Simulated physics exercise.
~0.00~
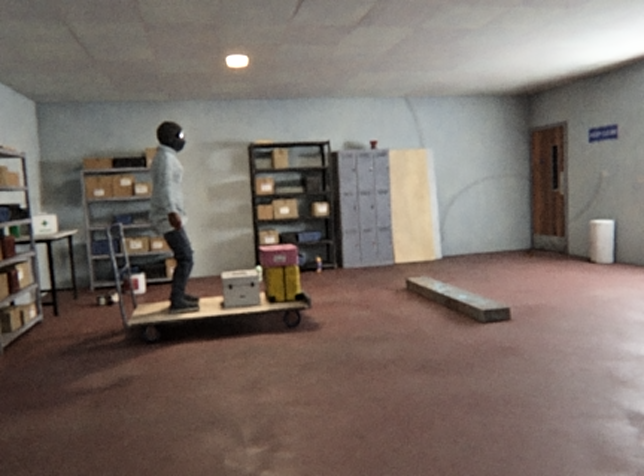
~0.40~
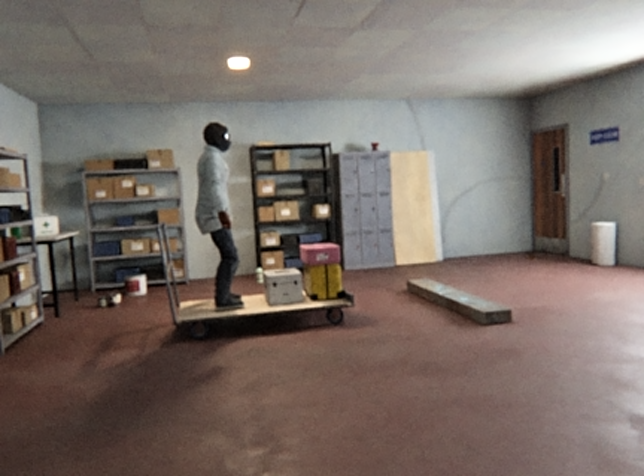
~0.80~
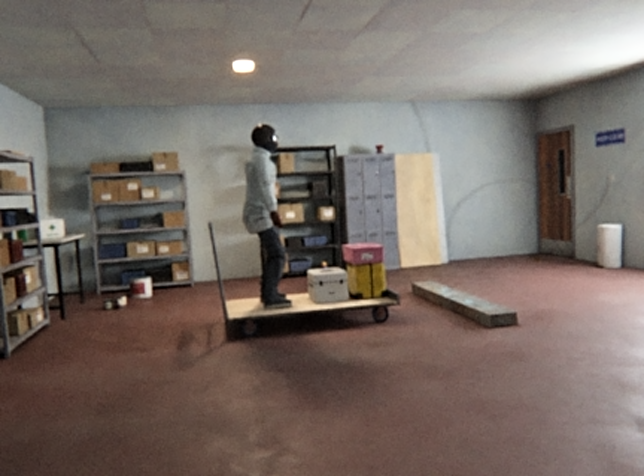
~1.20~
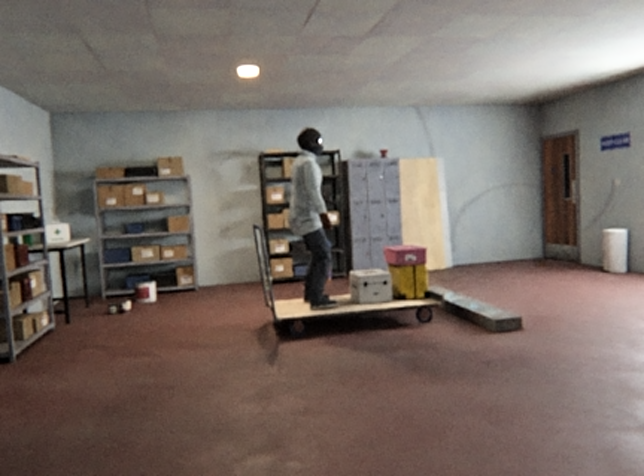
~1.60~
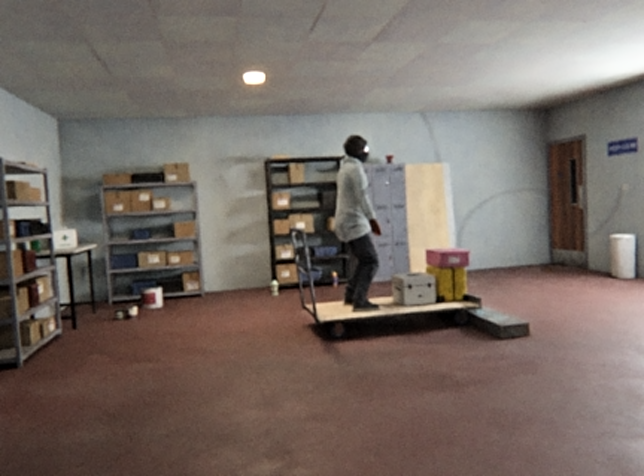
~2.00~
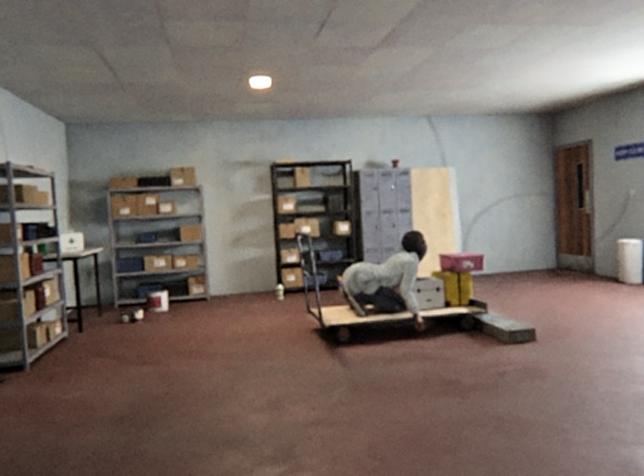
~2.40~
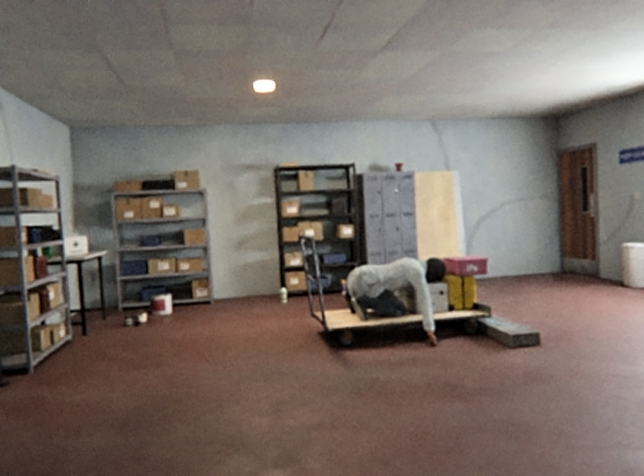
The clip opens in a storage room with a masked figure standing upright on a flat trolley, behind a pale toolbox and a pink tote stacked on a yellow suitcase. The trolley rolls right across the reddish floor toward a low grey kerb. It reaches the kerb and stops, with the figure still upright. The figure then drops onto the deck and folds forward toward the cargo. It ends slumped low beside the toolbox, head near the suitcase and an arm hanging to the floor, while the tote, suitcase and toolbox all stay aboard.
